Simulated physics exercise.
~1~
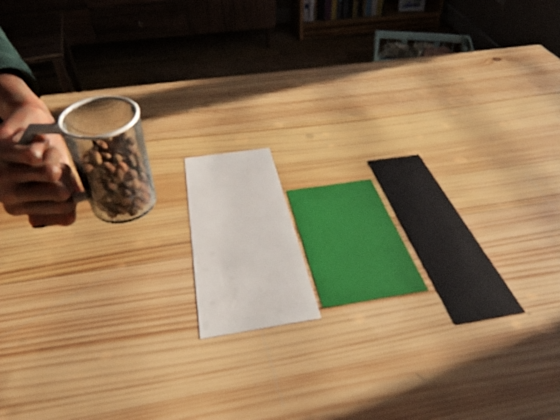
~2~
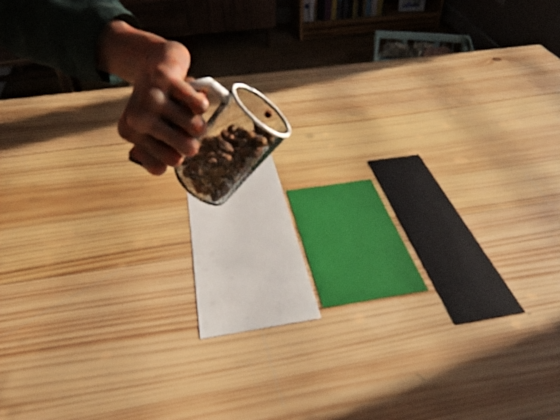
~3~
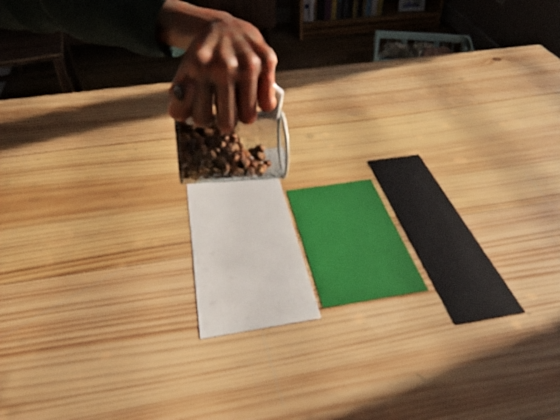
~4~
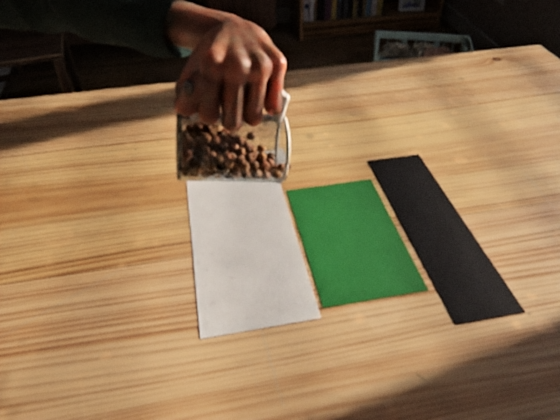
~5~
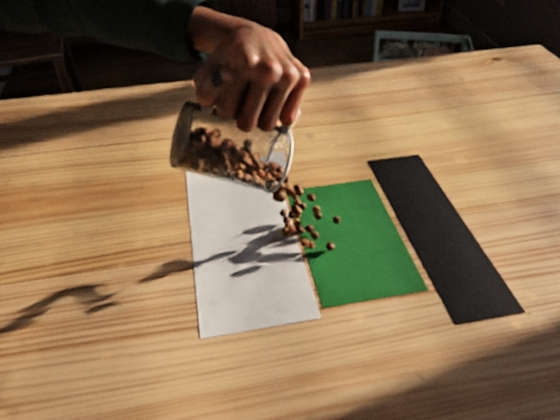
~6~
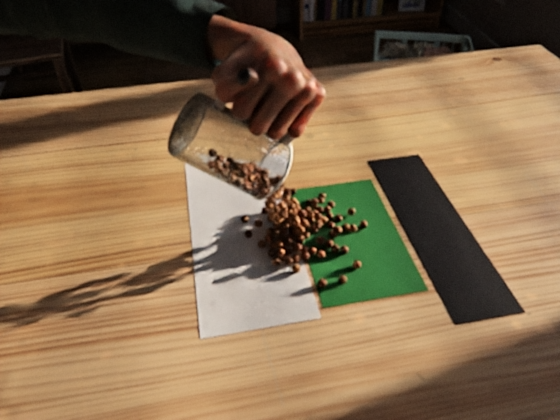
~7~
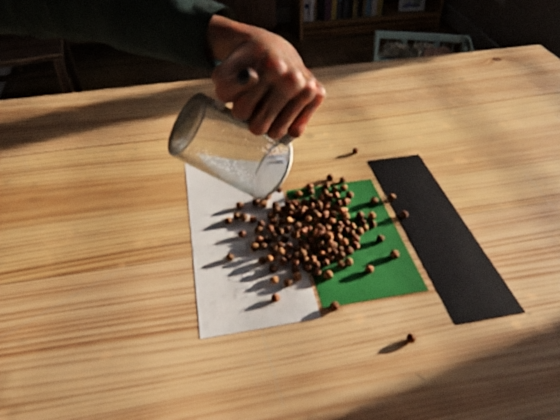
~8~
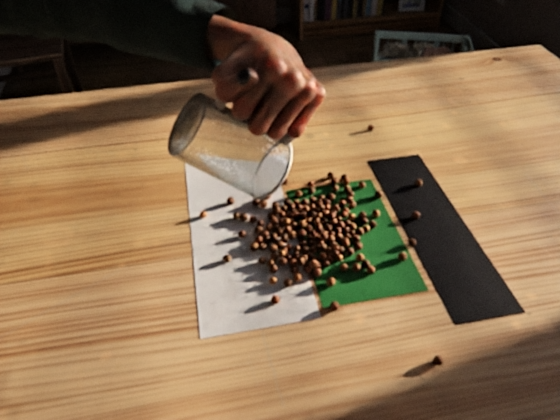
A hand brings a clear glass cup of small brown balls in from the left over a sunlit wooden table, seen from above at an angle by a still camera. Stuck flat on the table are a white mat, a smaller green mat in the middle and a narrow black mat on the right. The hand tips the cup onto its side above the white mat and briefly holds it there. It then tilts the cup further, and the balls pour out and pile across the white and green mats. A few scatter outward, and the rest lie mostly on green and white beneath the emptied cup.
